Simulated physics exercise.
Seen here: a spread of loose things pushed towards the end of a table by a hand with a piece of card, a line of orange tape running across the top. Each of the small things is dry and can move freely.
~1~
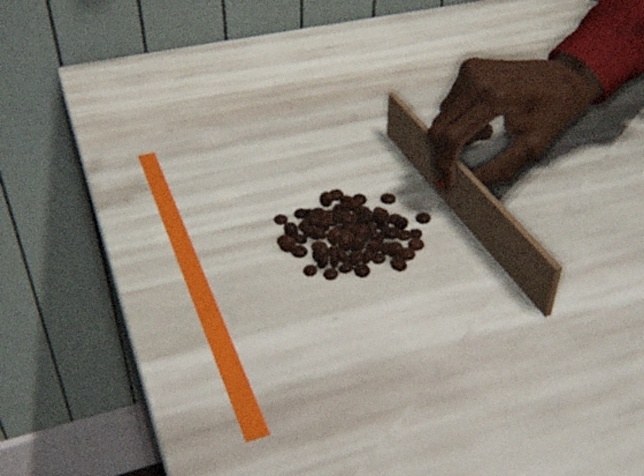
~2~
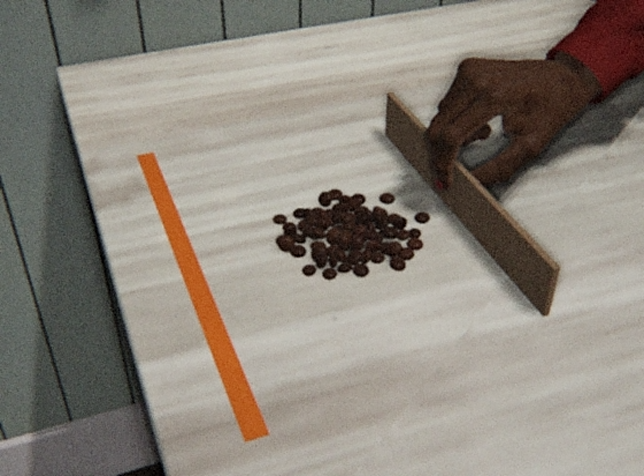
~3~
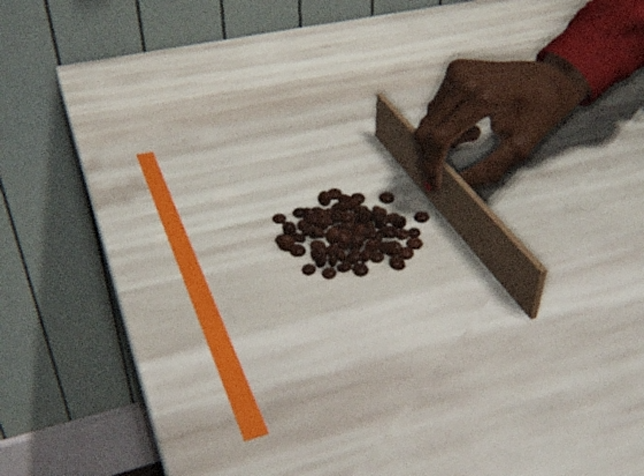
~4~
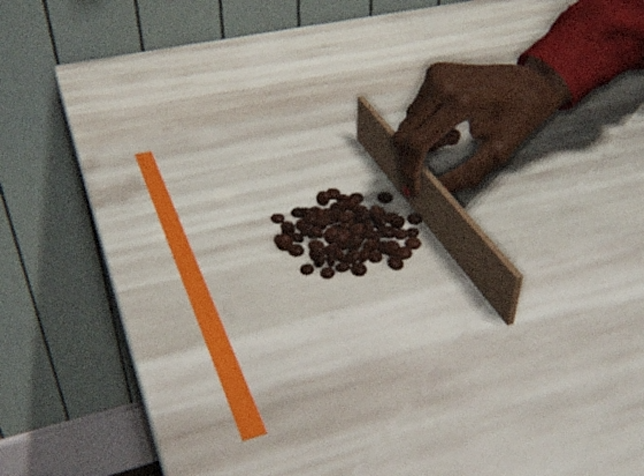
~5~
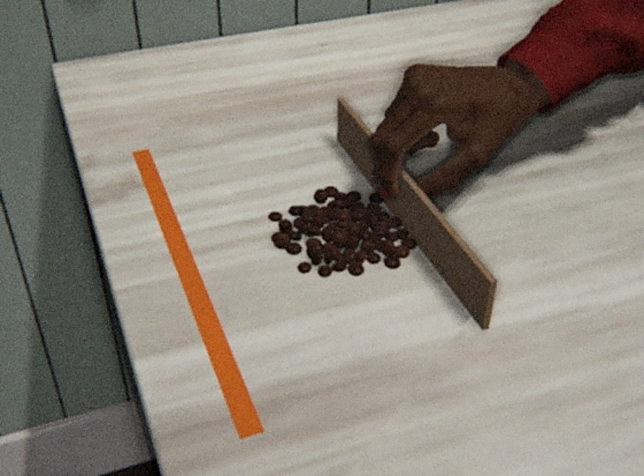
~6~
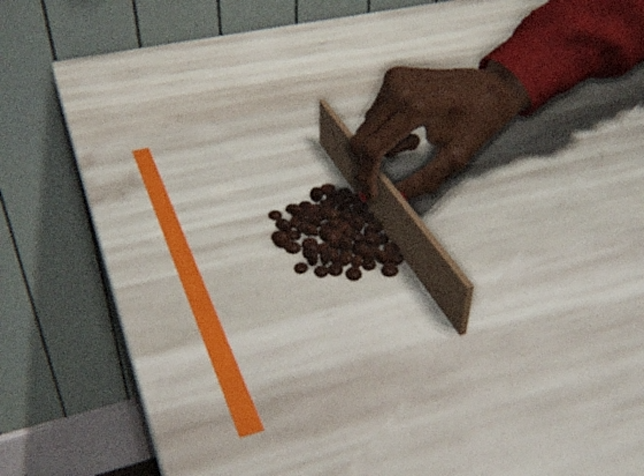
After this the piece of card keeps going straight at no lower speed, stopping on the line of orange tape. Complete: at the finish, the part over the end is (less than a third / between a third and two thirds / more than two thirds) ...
At the finish, the part over the end is less than a third.
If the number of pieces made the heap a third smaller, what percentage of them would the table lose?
That works out to something like 20 percent.
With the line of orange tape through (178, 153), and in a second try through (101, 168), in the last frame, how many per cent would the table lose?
First try 0 per cent, second try 100 per cent.
Soon, piece of card still moving, near (278, 201); heap all on the table, its front near (198, 265).
A while on, piece of card stopped at the orange tape; heap a small part over the edge.
Towards the end, piece of card stopped at the orange tape; heap about a quarter over the edge.
Finally, piece of card stopped at the orange tape; heap about a quarter over the edge.
